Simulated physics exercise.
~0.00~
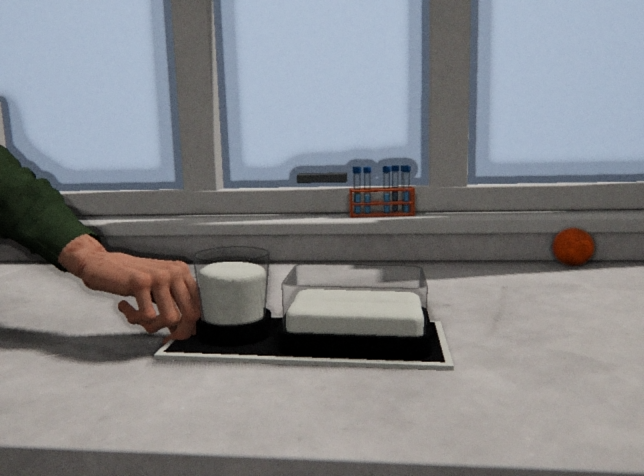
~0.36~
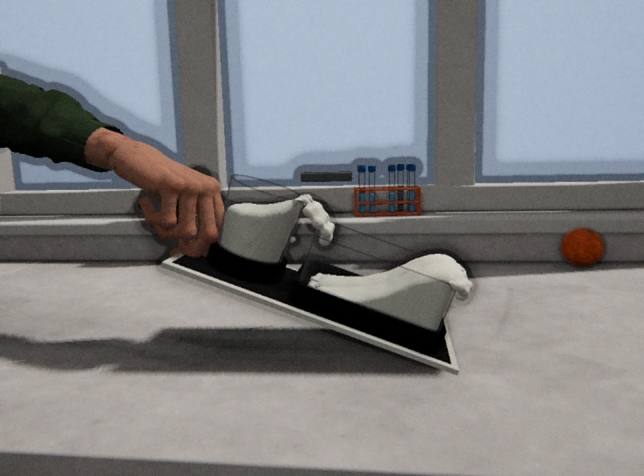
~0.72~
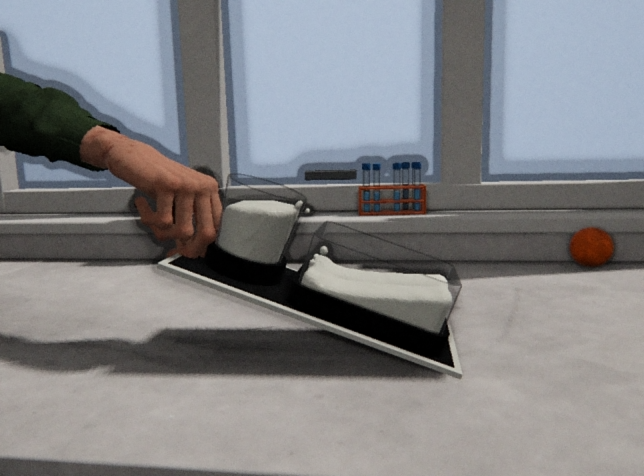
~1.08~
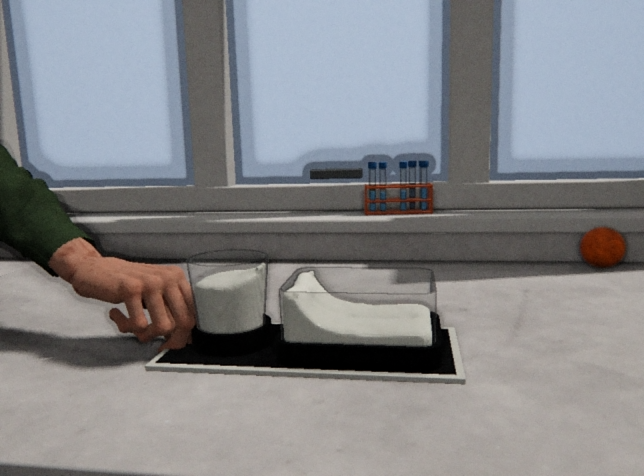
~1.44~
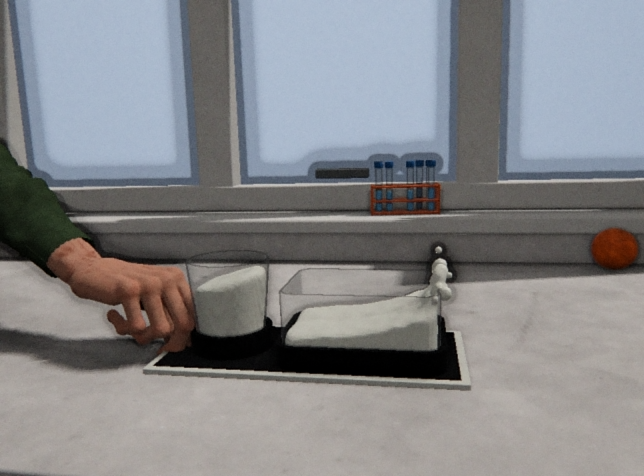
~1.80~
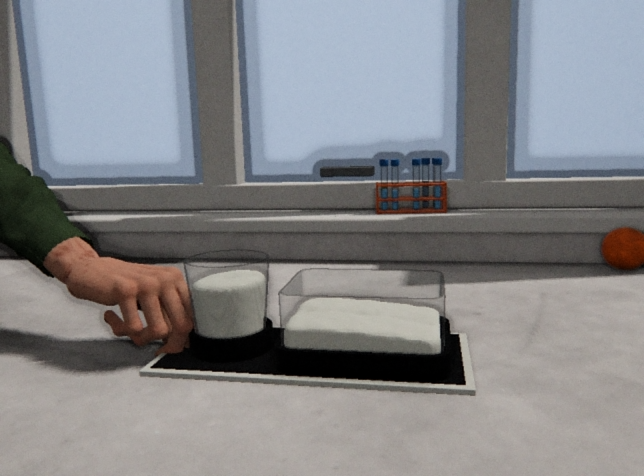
A hand lifted the left end of a black tray holding an open tumbler and a clear food box of milk, making both slop over toward the right, then lowered it flat, where the milk sloshed in the box before settling nearly level.
